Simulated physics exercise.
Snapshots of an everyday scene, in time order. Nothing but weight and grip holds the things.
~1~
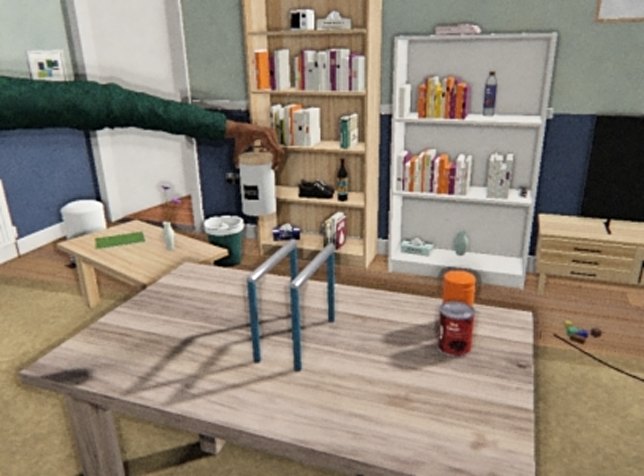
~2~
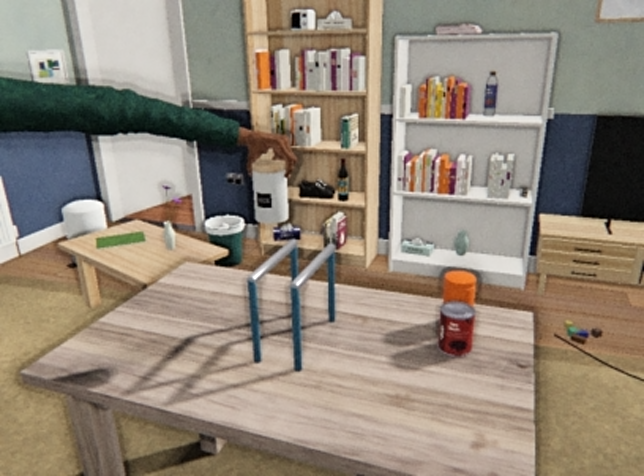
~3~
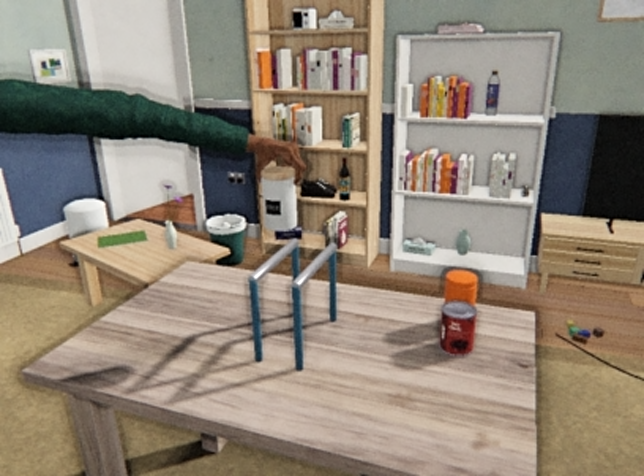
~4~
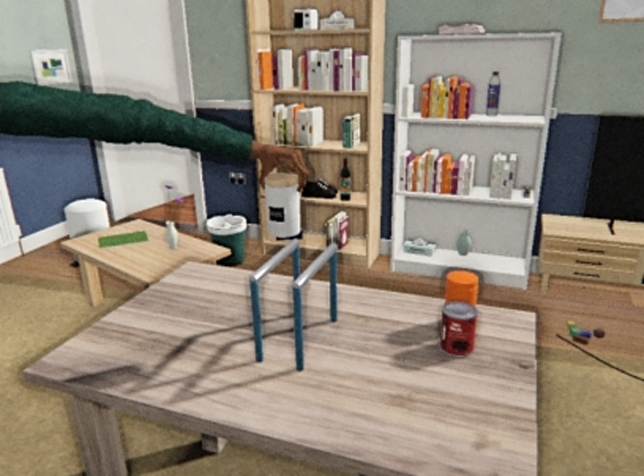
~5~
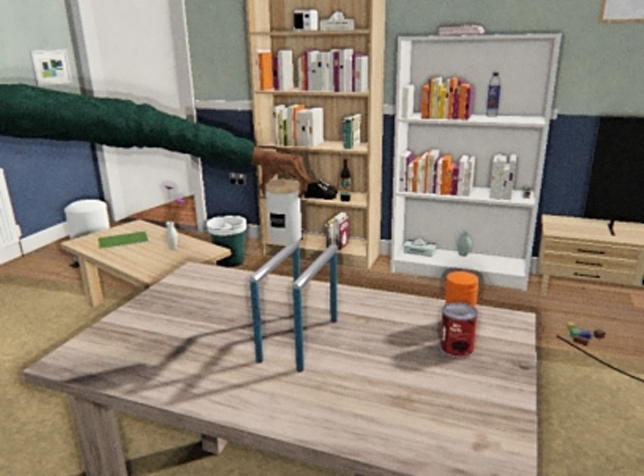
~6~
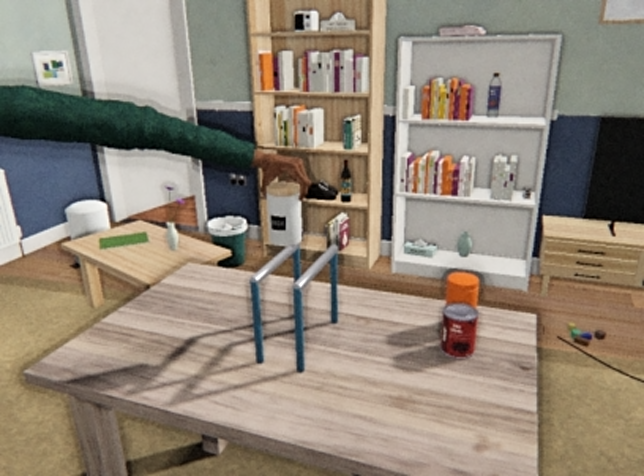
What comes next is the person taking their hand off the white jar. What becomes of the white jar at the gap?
Basically it is held up top at the gap.
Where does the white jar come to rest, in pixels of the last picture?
End position, last frame: About (303, 251).
Then, 0.20 s past the last view, white jar rocked 10° from its first pose near (290, 234).
Then, 0.30 s past the last view, white jar rocked 46° from its first pose near (304, 251).
Then, 1.50 s past the last view, white jar rocked 56° from its first pose near (303, 251).
Finally, down or leaning hard on the stand or table, white jar; the other 2 still in place. Final places as the last picture's camera would see them, white jar near (303, 251). The jar stays on top.
